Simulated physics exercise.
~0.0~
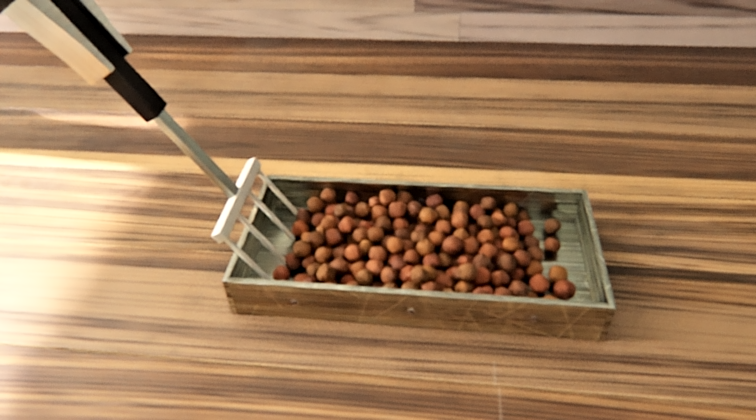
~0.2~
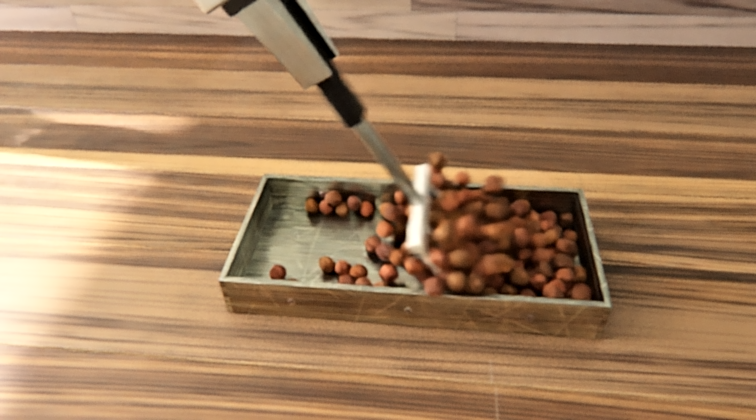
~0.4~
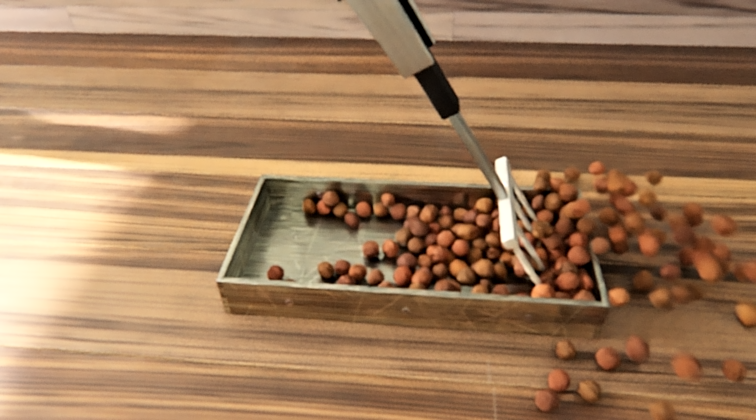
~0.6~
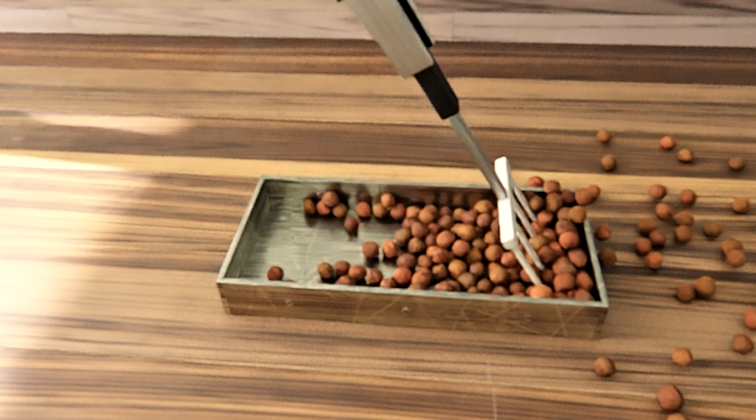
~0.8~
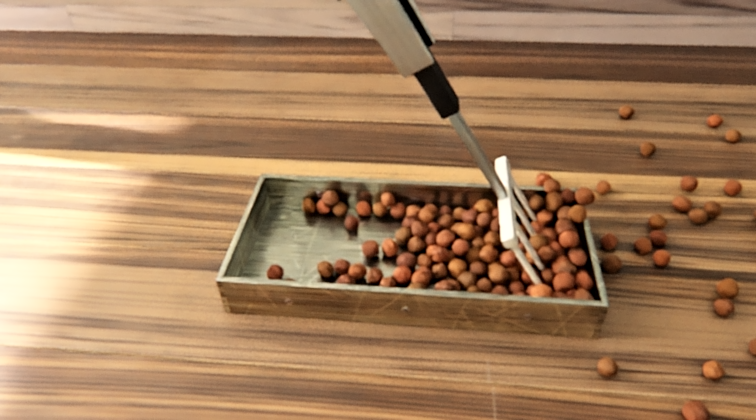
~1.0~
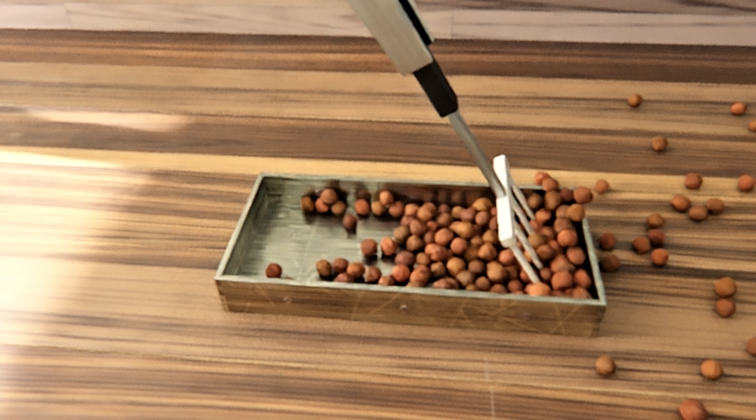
The clip opens on a shallow metal tray filled with small reddish-brown balls on a striped wooden table, with a robot arm holding a white comb-like rake at its left end. The rake sweeps to the right through the tray, bunching the balls into a heap and leaving much of the left side bare. As it nears the right end, a spray of balls flies over the edge and scatters across the table. The rake then stops, and the loose balls roll outward and slow down. At the end, most remain piled in the tray around the still rake, while many lie strewn to the right.
